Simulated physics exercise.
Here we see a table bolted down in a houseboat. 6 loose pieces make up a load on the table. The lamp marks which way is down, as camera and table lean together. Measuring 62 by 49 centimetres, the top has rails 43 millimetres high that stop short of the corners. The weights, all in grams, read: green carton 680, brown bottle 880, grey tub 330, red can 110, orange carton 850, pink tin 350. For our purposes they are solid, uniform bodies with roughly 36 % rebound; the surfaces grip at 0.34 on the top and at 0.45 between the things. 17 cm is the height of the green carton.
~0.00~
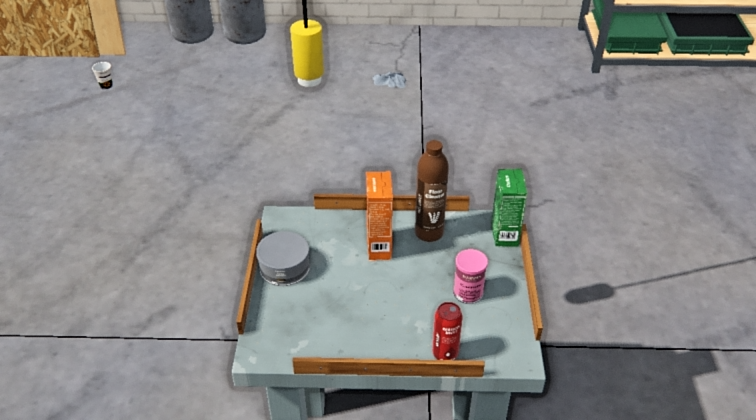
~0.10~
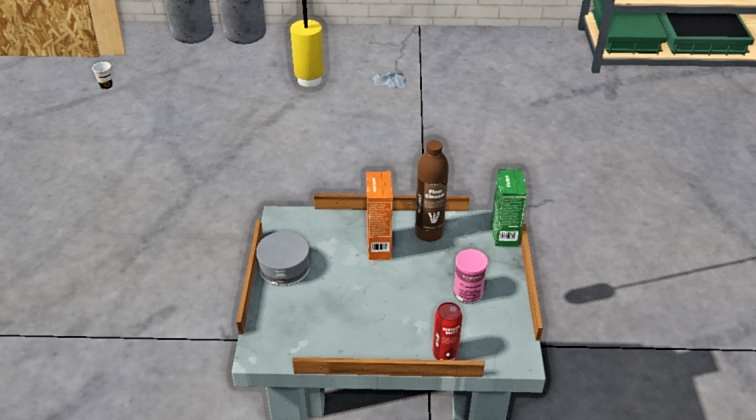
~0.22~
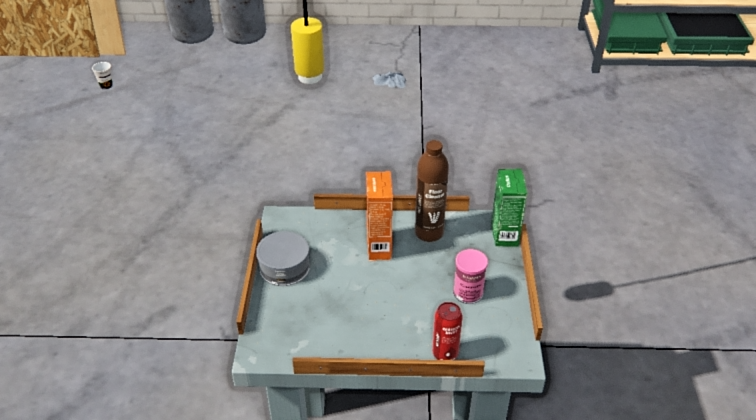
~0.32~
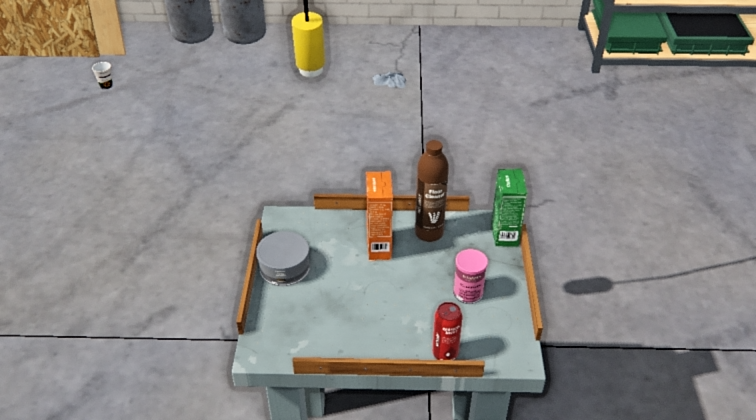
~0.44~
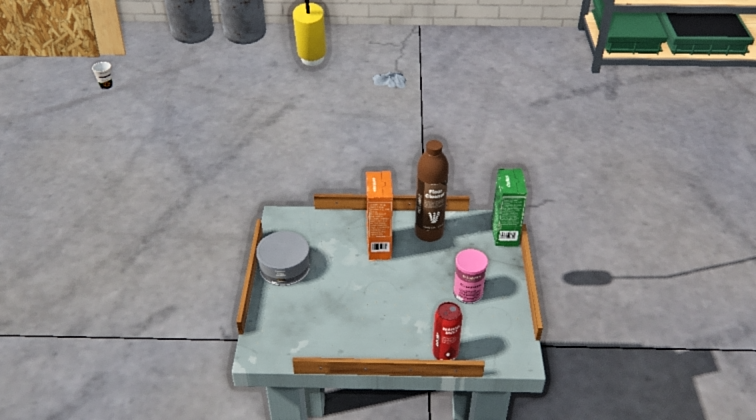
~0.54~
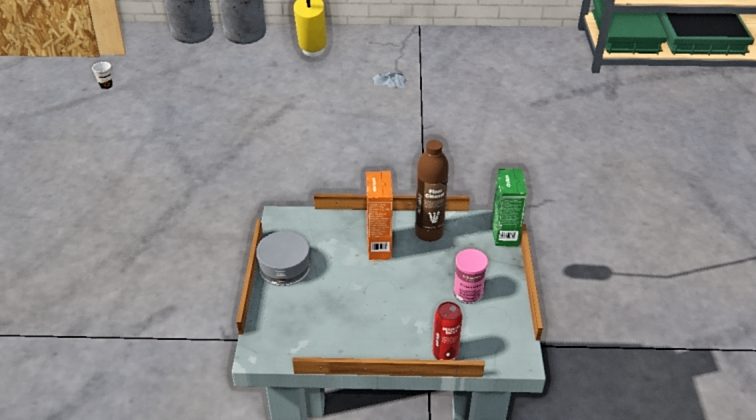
A yellow cylinder on a dark cord hangs beyond a pale table in a grey-floored workshop, seen from above in an unchanging view. Inside wooden rails stand a grey tub at left, an orange carton and brown bottle at back, a green carton at back right, a pink tin and, nearer, a red can. The cylinder drifts slightly up the view towards the back wall, the rounded floor shadow at right shifts slightly, and everything on the table stays put.
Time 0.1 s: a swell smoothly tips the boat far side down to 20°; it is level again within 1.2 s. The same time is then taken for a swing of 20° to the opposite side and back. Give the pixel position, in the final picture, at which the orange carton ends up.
The orange carton ends up at about (379, 217).
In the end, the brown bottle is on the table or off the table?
When everything stops, the brown bottle is out of bounds.
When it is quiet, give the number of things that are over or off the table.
It comes to 1.
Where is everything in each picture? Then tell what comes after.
Boat level; orange carton (379, 217); green carton (508, 208), in the first picture.
Boat level; grey tub (284, 259); red can (447, 333), in the second picture.
Heel 2°, far side down; pink tin (470, 277); green carton (508, 208), in the third picture.
Heel 6°, far side down; brown bottle (432, 191); grey tub (284, 259), in the fourth picture.
Heel 12°, far side down; red can (447, 333); pink tin (470, 277), in the fifth picture.
Heel 17°, far side down; orange carton (379, 216); green carton (508, 208), in the sixth picture.
After 1.14 s, heel 3°, far side down; brown bottle now off the table.
After 1.44 s, heel 3°, near side down.
After 1.74 s, heel 17°, near side down.
After 2.04 s, as before.
In the end (3.0 s), off the table, brown bottle; the other 5 under 5 cm from the start. At the end, from the last picture's camera, orange carton near (379, 217).
